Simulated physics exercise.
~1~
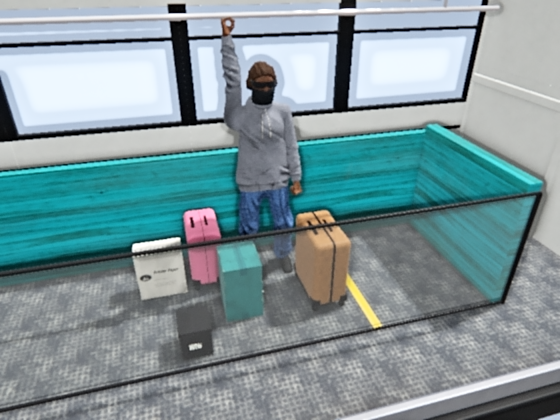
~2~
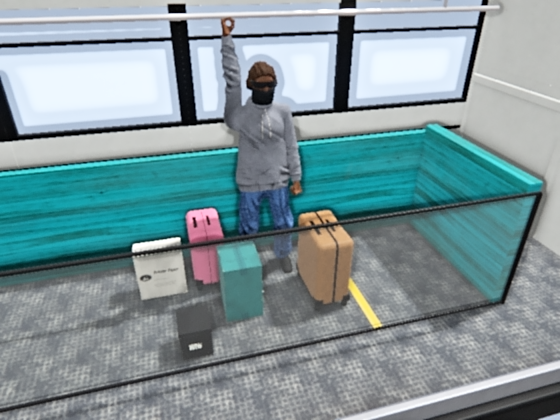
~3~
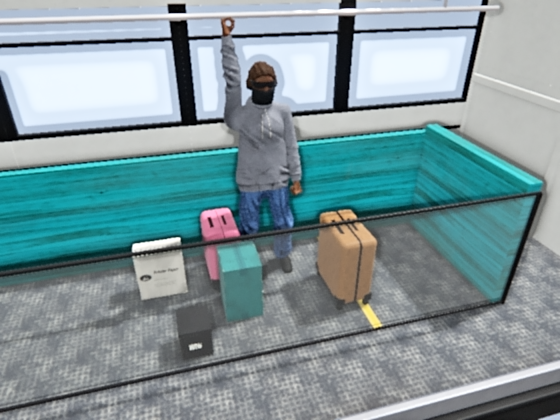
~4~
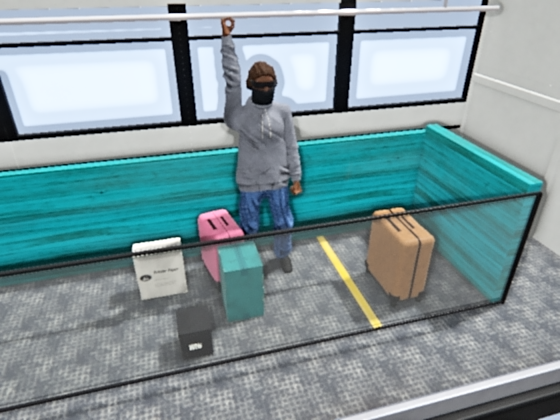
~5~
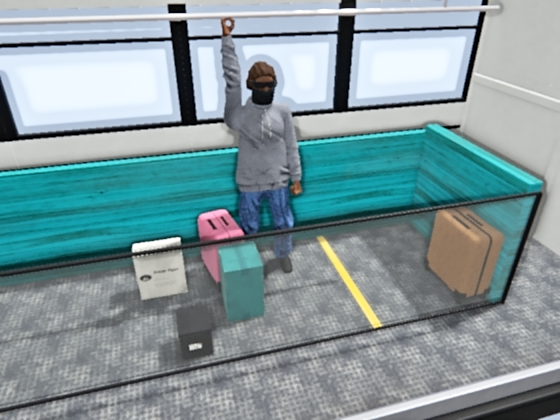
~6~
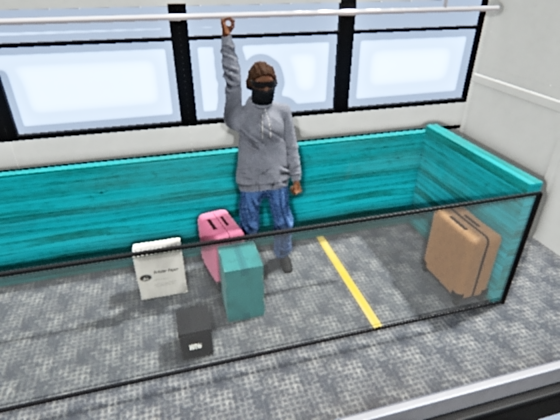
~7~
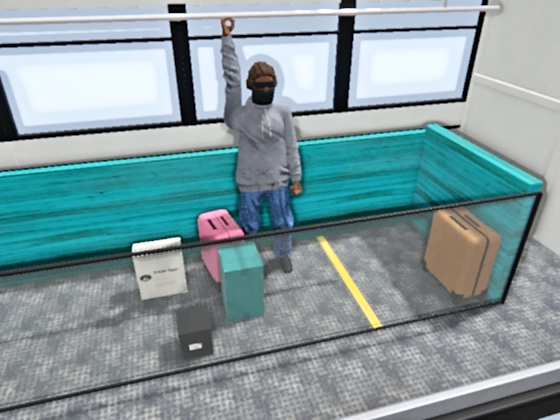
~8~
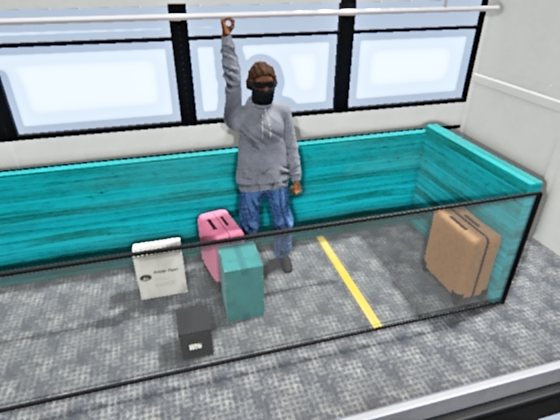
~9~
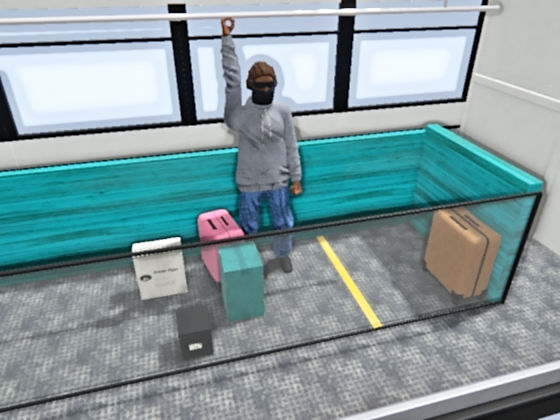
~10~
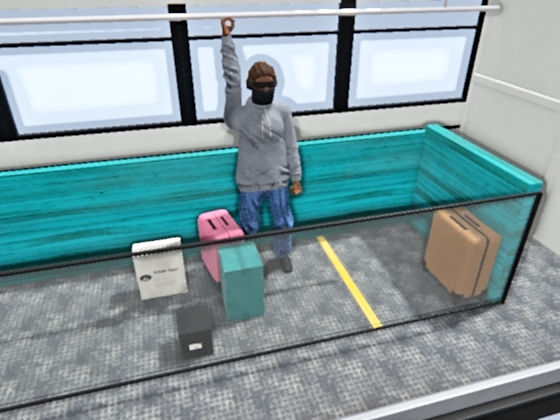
In a shuttle standing bay, a brown case rolls right across a yellow line and stops, the pink case shifting slightly.
